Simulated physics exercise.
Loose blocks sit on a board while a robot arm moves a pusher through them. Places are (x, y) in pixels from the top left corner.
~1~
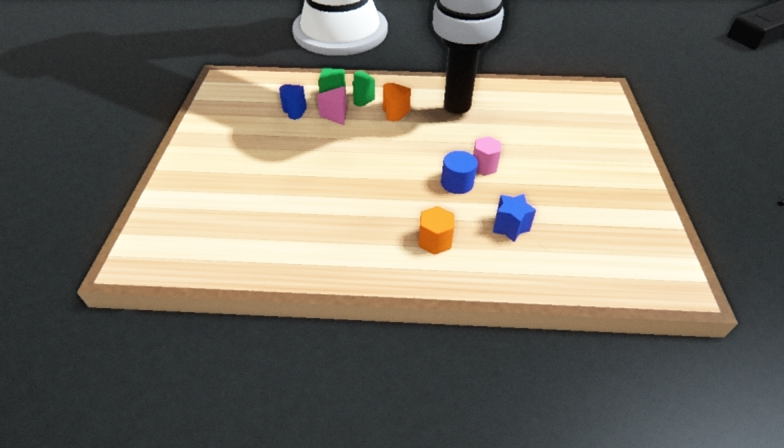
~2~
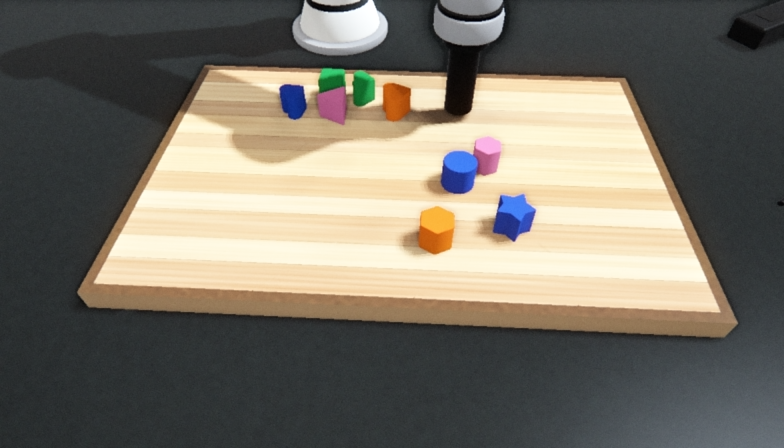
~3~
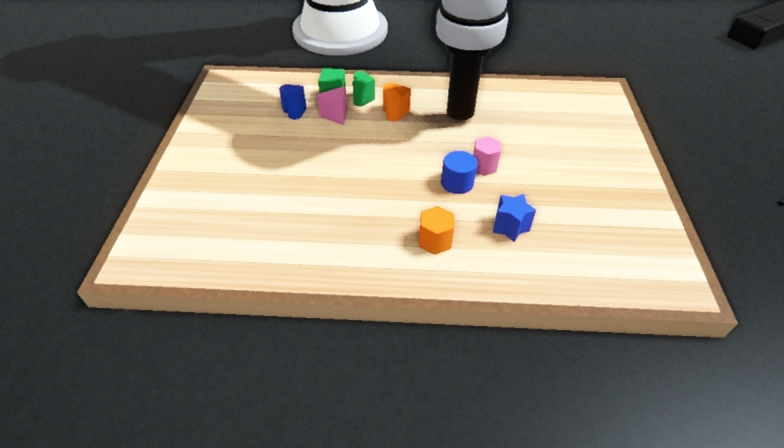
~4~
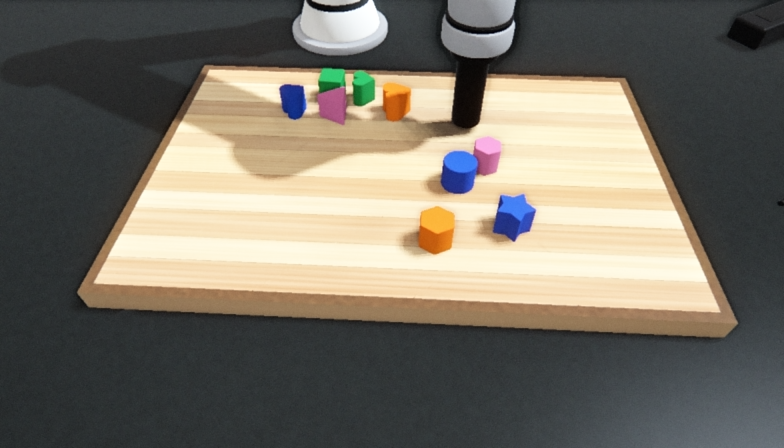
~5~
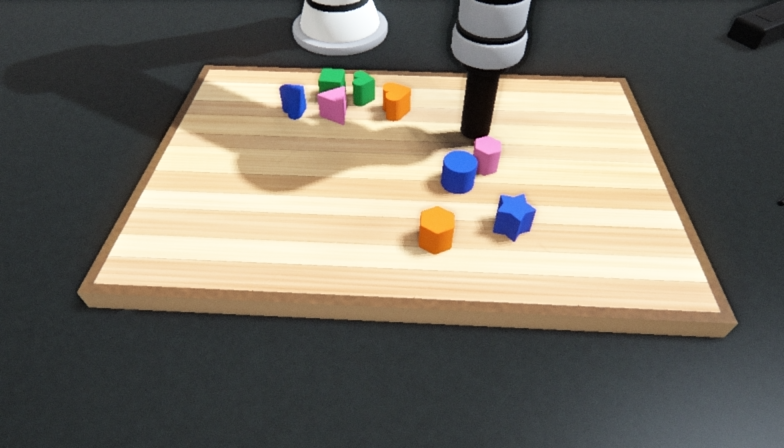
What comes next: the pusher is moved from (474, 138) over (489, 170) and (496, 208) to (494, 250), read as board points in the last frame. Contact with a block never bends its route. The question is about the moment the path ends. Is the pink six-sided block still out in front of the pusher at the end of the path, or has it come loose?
The pusher still drives it.
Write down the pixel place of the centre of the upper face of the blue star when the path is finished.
At pixel (539, 246).
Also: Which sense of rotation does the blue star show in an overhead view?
It spins against the clock.
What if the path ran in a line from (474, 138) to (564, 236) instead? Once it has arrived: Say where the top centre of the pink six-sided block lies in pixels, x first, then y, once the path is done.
Around pixel (494, 169).
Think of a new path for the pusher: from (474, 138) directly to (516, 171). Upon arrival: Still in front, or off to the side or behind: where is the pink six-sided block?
Expect to find it next to or behind the pusher.
What follows on the original path. One third of the way, pusher at (490, 164); pink six-sided block at (495, 169), turned 30° clockwise.
Two thirds of the way, pusher at (498, 201); pink six-sided block at (503, 209), turned 30° clockwise; blue star at (526, 227), turned 40° anticlockwise.
At the end, pusher at (496, 243); blue round block unmoved; pink six-sided block at (504, 256), turned 20° clockwise; blue star at (539, 246), turned 80° anticlockwise.
